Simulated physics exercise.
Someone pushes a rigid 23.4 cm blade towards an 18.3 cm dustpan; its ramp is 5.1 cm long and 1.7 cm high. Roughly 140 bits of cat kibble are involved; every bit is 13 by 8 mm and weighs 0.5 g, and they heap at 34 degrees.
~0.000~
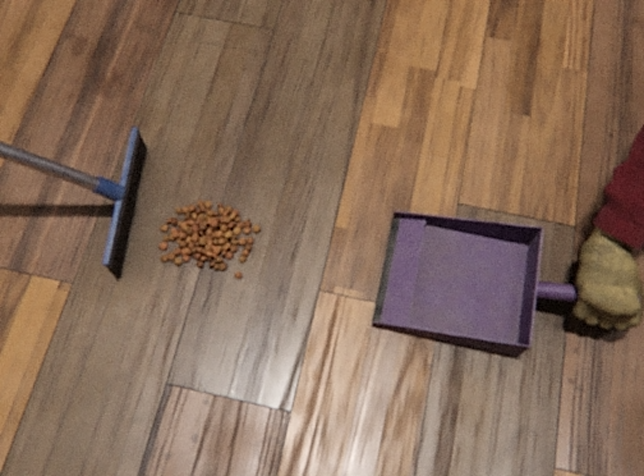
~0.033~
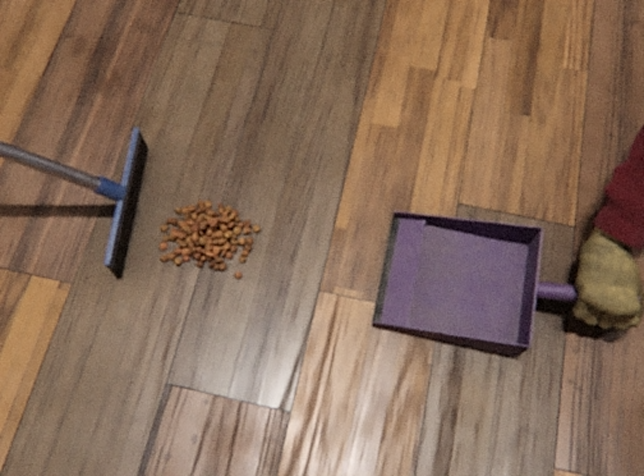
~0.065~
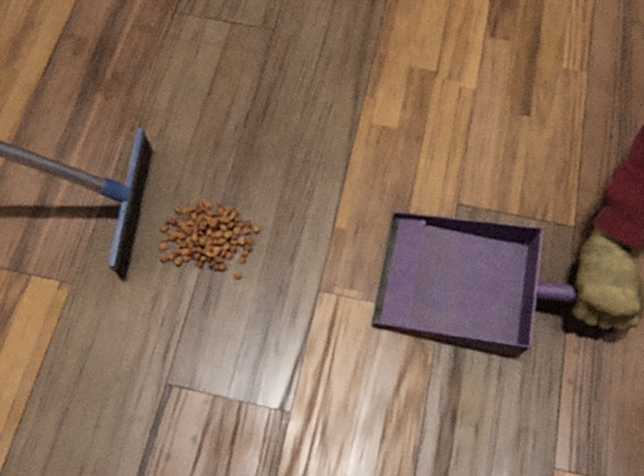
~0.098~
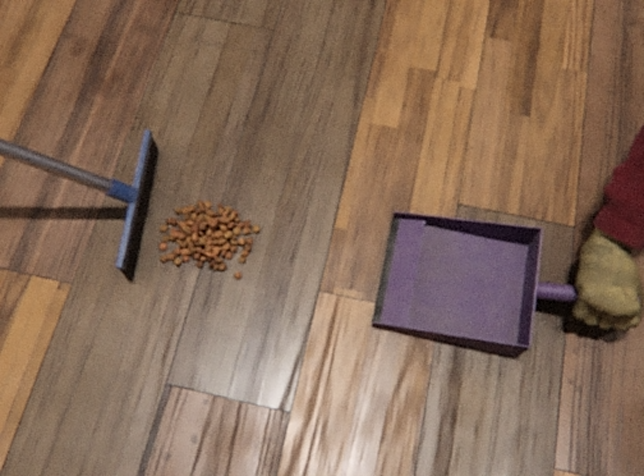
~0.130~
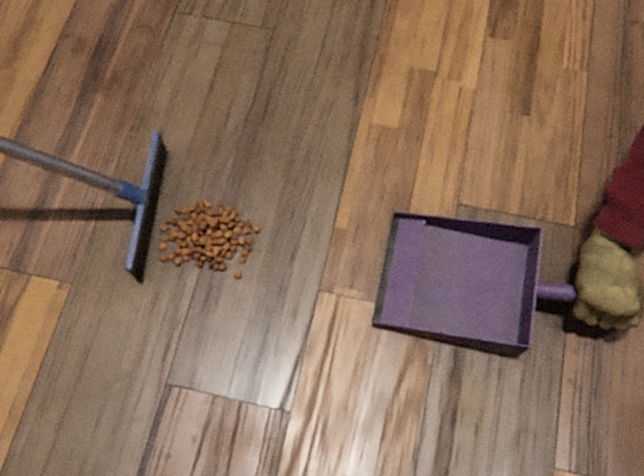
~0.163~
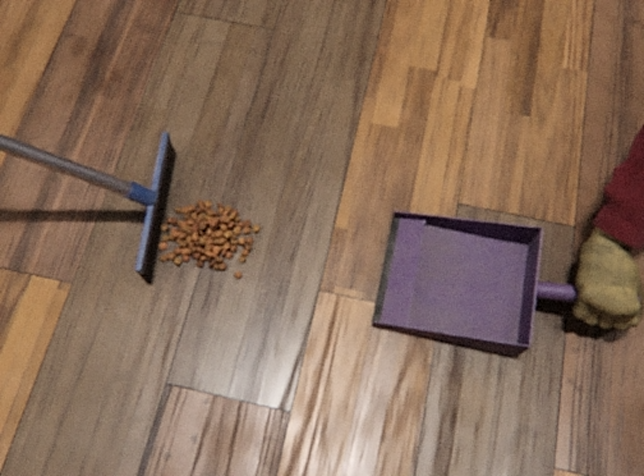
On a wood floor, a blue blade on a pole slides right to a kibble pile while a gloved hand holds a purple dustpan.
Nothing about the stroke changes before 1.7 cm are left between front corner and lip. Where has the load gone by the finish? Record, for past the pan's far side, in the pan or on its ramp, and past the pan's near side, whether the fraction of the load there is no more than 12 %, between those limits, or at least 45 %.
Far side: No more than 12 %; pan: Between the limits; near side: No more than 12 %.
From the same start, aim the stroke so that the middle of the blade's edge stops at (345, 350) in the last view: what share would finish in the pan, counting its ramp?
About 5 %.
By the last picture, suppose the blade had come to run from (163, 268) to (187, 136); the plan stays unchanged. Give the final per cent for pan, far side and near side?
That ends as pan 35, far 20, and near 0.
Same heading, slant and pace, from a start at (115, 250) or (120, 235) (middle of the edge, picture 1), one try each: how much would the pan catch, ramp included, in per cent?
Close to 15 in a hundred, then close to 25 in a hundred.
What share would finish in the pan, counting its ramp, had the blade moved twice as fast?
About 35 %.
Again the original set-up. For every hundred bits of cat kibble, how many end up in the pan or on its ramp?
About 30 per cent.
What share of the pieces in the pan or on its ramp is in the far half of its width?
Close to 40 %.
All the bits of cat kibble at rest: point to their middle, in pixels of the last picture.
Resting centre estimate: Around (381, 262).
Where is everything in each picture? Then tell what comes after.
The first picture shows blade from (108, 265) to (137, 133), moved 0.0 cm, 0 of the pieces shifted so far; middle of the pieces at (209, 237); pan at (465, 287).
The second picture shows blade from (109, 265) to (138, 134), moved 0.2 cm, 0 of the pieces shifted so far; middle of the pieces at (209, 237).
The third picture shows blade from (114, 266) to (142, 134), moved 1.0 cm, 0 of the pieces shifted so far; middle of the pieces at (209, 237).
The fourth picture shows blade from (121, 267) to (149, 136), moved 2.2 cm, 0 of the pieces shifted so far; middle of the pieces at (209, 237).
The fifth picture shows blade from (131, 269) to (158, 137), moved 3.6 cm, 0 of the pieces shifted so far; middle of the pieces at (209, 237).
The sixth picture shows blade from (140, 270) to (167, 138), moved 5.1 cm, 0 of the pieces shifted so far; middle of the pieces at (209, 237); pan at (465, 287). Its pace works out near 0.45 m/s.
Then, at 0.52 s, middle of the blade 21 cm from the lip; 0 % over the lip, far side 5 %, near side 0 %.
After 0.76 s, middle of the blade 10 cm from the lip; 0 % over the lip, far side 5 %, near side 0 %.
After 1.11 s, middle of the blade 3 cm from the lip; 30 % over the lip, far side 5 %, near side 0 %.
By 1.4 s all is still; far side 5 %, pan 30 %, near side 0 %, in front of the lip or behind the blade 60 %.
